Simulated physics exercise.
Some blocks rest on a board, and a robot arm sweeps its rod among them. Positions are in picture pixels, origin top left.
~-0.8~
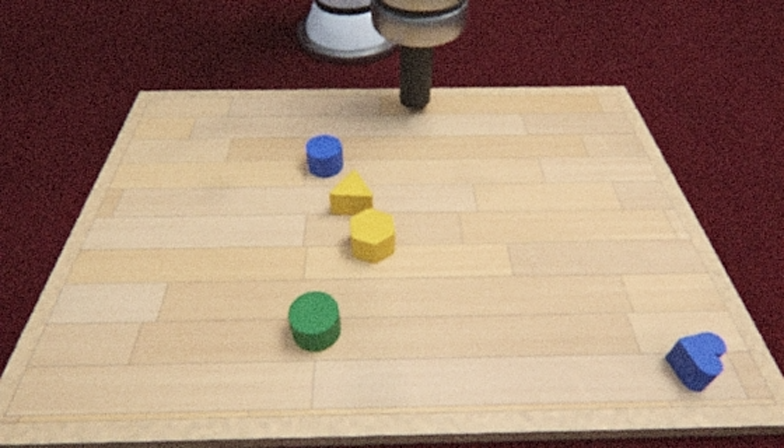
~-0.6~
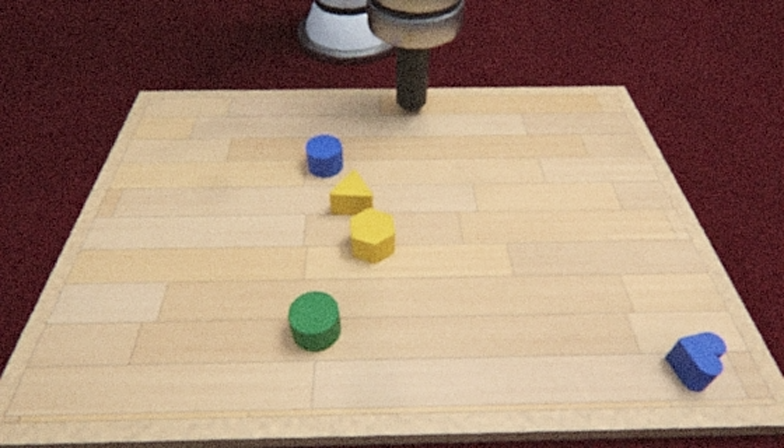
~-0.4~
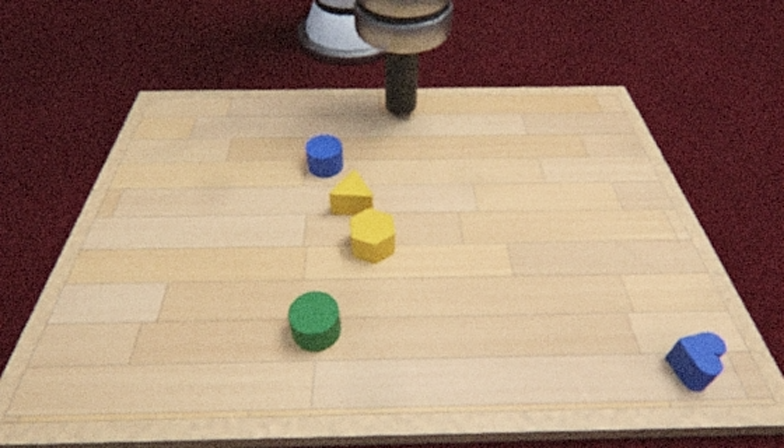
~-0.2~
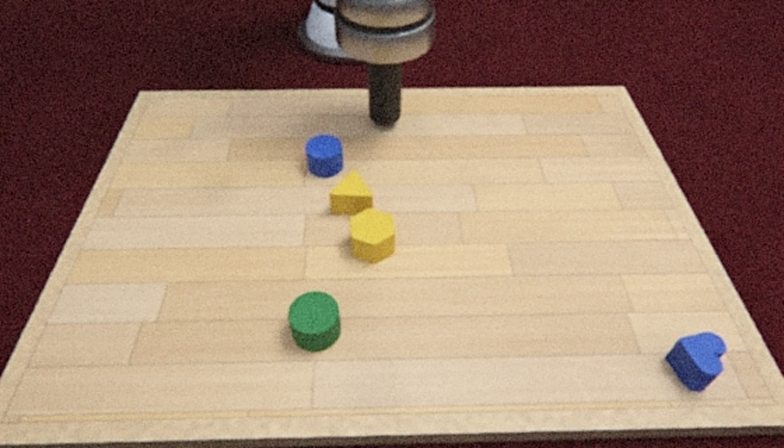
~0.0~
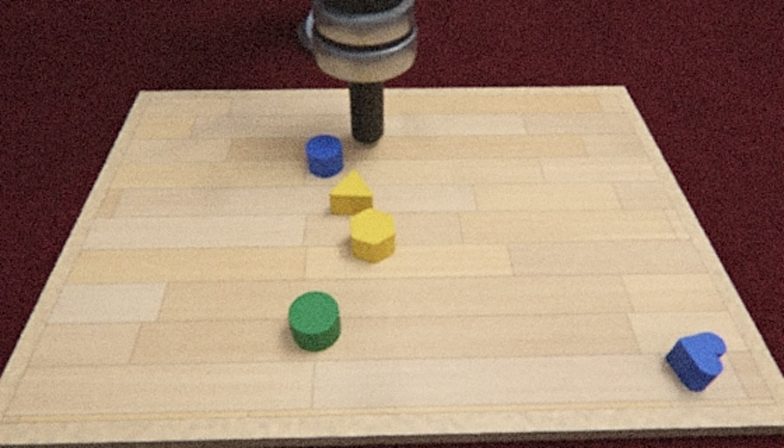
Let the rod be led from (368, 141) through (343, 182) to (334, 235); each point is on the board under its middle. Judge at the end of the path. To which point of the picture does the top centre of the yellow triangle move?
At the end it should sit near (369, 207).
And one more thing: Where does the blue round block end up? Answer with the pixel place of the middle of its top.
I'd place it at (304, 158), taking the centre of its top.
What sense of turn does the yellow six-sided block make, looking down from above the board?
From overhead, the rotation is clockwise.
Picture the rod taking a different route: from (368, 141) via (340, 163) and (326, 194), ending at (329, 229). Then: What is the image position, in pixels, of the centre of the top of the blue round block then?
The centre of its top face lies at (286, 167).
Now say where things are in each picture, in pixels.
In the first picture, rod's lower end (415, 99); blue round block (324, 146); yellow triangle (352, 186); yellow six-sided block (372, 225).
In the second picture, rod (411, 101); blocks still.
In the third picture, rod (401, 106); blocks still.
In the fourth picture, rod (385, 115); blocks still.
In the fifth picture, rod (368, 133); blue round block (324, 146); yellow triangle (352, 186); yellow six-sided block (372, 225).
On the path given first. One third of the way, rod (347, 159); blue round block (310, 154).
Two thirds of the way, rod (339, 191); blue round block (304, 158); yellow triangle (358, 196); yellow six-sided block (374, 228).
At the end, rod (333, 227); blue round block (304, 158); yellow triangle (369, 207), turned 20° anticlockwise; yellow six-sided block (380, 233), turned 25° clockwise.
